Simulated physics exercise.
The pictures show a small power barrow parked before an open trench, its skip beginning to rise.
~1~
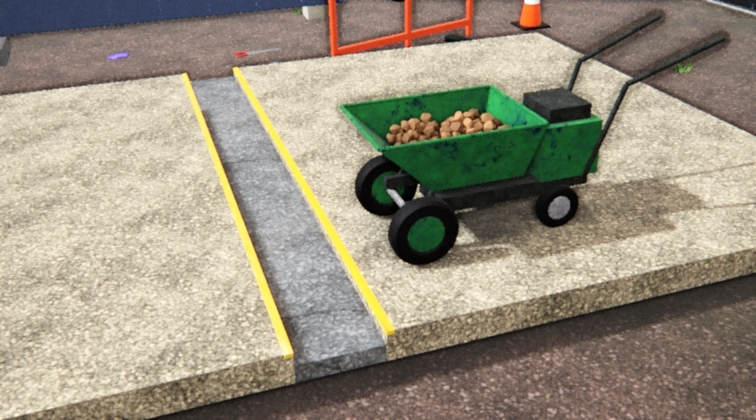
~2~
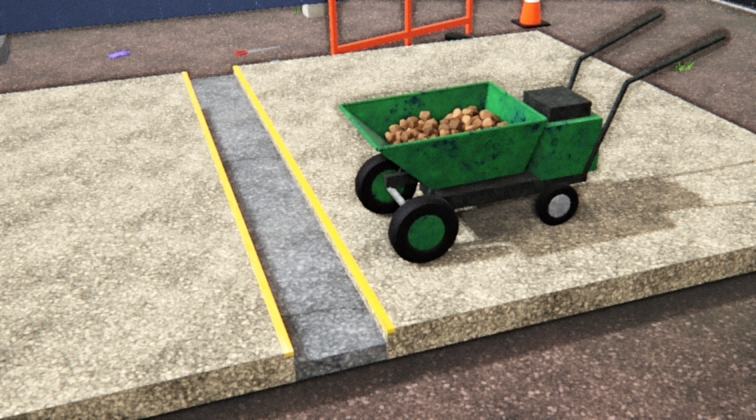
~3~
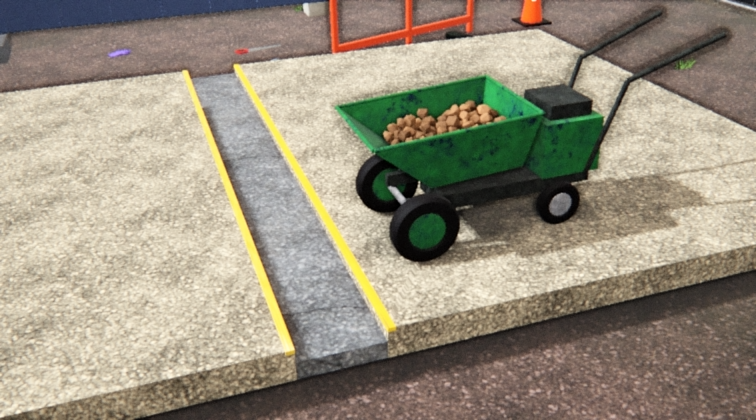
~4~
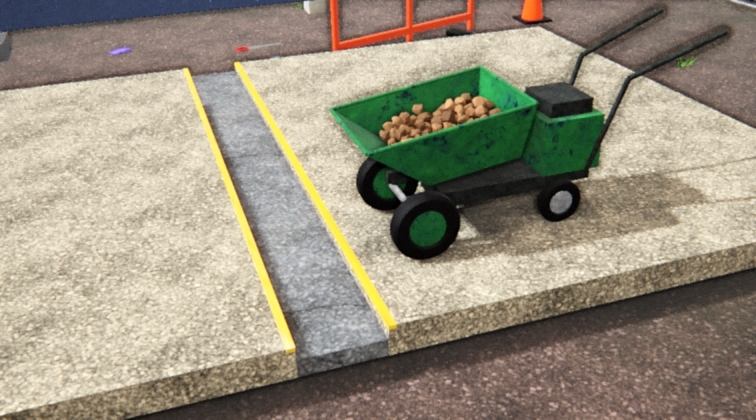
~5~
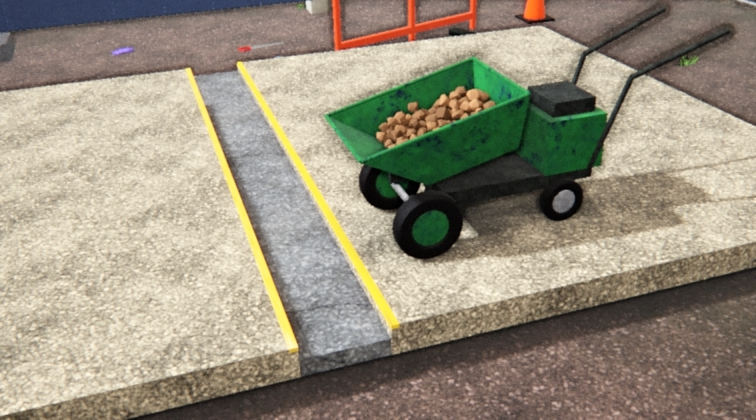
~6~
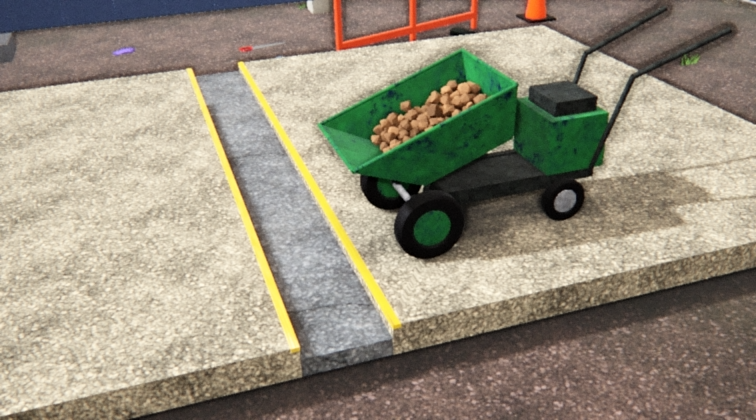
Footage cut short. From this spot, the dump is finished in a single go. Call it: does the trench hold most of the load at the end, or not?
It does - it holds the larger portion.
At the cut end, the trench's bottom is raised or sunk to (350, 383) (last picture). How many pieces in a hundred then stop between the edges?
100 %.
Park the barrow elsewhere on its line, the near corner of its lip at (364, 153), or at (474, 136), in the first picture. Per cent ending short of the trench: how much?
0 and 40 in a hundred, in that order.
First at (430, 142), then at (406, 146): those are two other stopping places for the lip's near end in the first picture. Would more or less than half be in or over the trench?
Spot 1 gives the bigger portion, spot 2 gives the bigger portion.
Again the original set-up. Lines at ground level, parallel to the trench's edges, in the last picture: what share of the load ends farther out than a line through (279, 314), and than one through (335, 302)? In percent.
Respectively 10 and 70 %.
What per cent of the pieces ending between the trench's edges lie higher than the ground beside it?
Close to 40 percent.
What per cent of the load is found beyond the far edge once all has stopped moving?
Near 15 in every hundred.
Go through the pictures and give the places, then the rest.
The first picture shows lip of the skip at (380, 150), level; top of the load at (456, 128), clay clods; first edge of the trench at (372, 298); far edge at (276, 319), the trench over half as wide as the skip, and shallow for its width.
The second picture shows lip of the skip at (378, 150), level; top of the load at (455, 125).
The third picture shows lip of the skip at (374, 151), tipped barely; top of the load at (453, 122).
The fourth picture shows lip of the skip at (368, 155), tipped a little; top of the load at (460, 118).
The fifth picture shows lip of the skip at (361, 162), tipped a little; top of the load at (466, 108).
The sixth picture shows lip of the skip at (354, 172), tipped clearly; top of the load at (458, 102); first edge of the trench at (378, 292); far edge at (282, 313).
Soon, skip tipped steeply; all in the skip.
A while on, skip tipped right over; about two thirds in the skip; about a third in or heaped over the trench; a stray few beyond it; a stray few falling.
Towards the end, skip tipped right over; about a quarter in the skip; about two thirds in or heaped over the trench; a small part beyond it.
Finally, skip tipped right over; about a quarter in the skip; about two thirds in or heaped over the trench; a small part beyond it.
